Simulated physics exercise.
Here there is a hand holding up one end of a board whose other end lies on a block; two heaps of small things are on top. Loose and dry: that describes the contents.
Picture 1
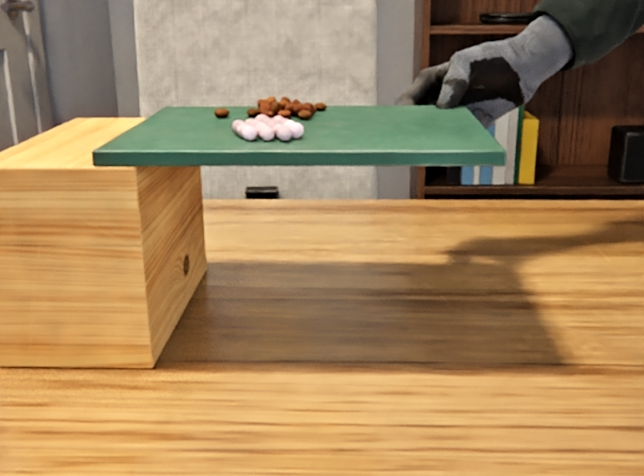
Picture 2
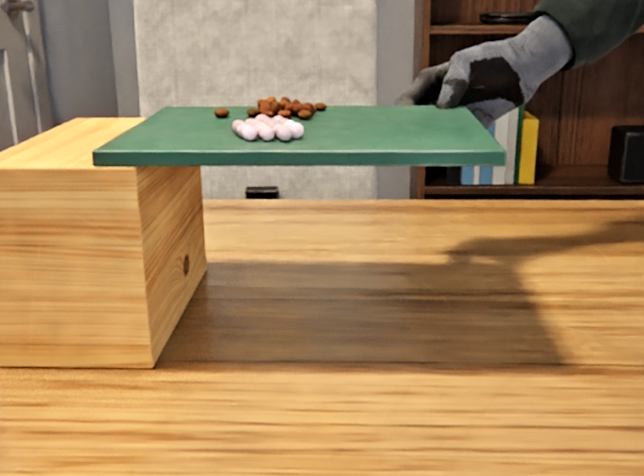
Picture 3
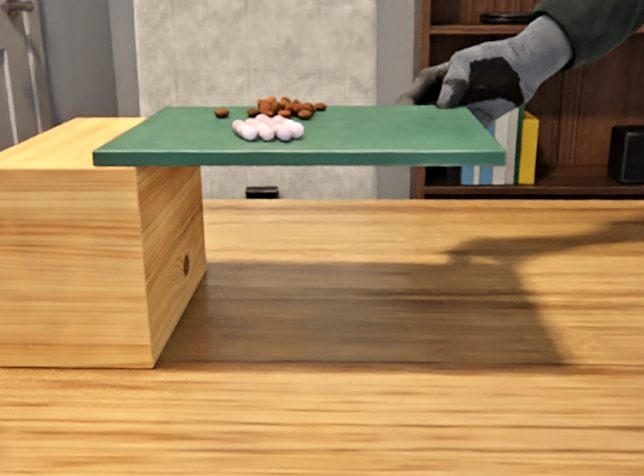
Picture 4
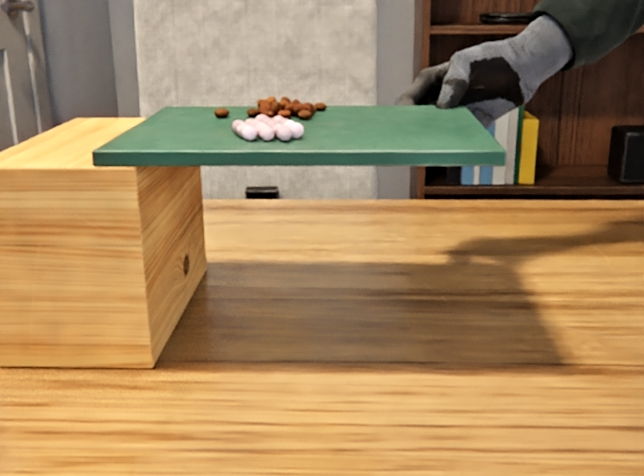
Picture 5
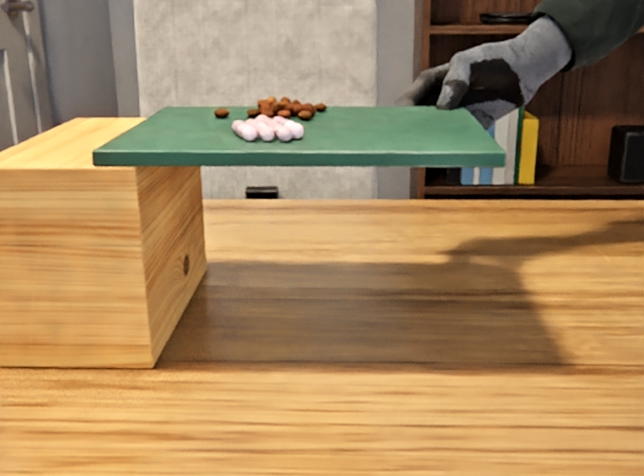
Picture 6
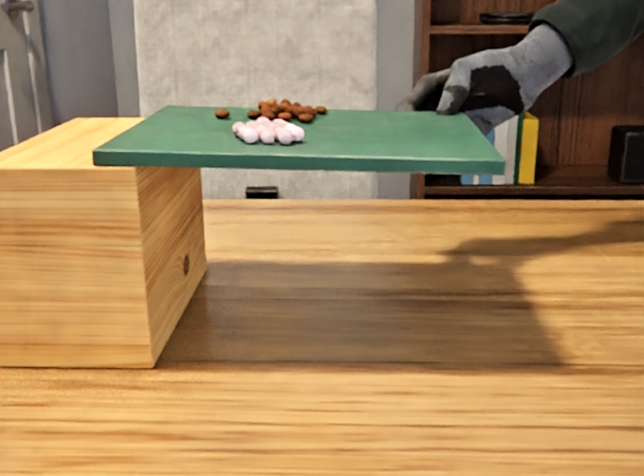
At the start, a gloved hand holds the right end of a level green board, its left end resting on a wooden block, with small white pieces in front of brown ones on top. The board stays nearly still, then its held end lowers very slightly with the hand while both heaps stay put.
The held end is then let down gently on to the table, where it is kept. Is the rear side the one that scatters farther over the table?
No, the front side.
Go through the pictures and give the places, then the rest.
Held end of the board at (490, 156), level; block at (109, 228), tall, over half the board's length; front portion at (273, 127), a few sugar pearls; back portion at (276, 109), a few bits of dog kibble, in the first frame.
Held end of the board at (490, 156), level; back portion at (276, 109), in the second frame.
Held end of the board at (490, 156), level; front portion at (273, 127), in the third frame.
Held end of the board at (490, 156), level; back portion at (276, 109), in the fourth frame.
Held end of the board at (490, 157), level; front portion at (273, 128), in the fifth frame.
Held end of the board at (490, 165), down by 1°; block at (109, 228); front portion at (274, 130), not moving; back portion at (276, 111), not moving, in the sixth frame.
Then, 0.34 s after the last picture, board sloping at 12°; front portion all still on the board; back portion all still on the board.
Then, 0.77 s after the last picture, board sloping at 27°; front portion mostly less than half a board's length out; back portion all still on the board.
Then, 1.23 s after the last picture, board resting at 38°; front portion mostly up to a board's length out; back portion mostly at the foot of the board.
At rest, board resting at 38°; front portion mostly one to two board lengths out, about half gone off the table; back portion mostly less than half a board's length out; the front portion has gone farther.
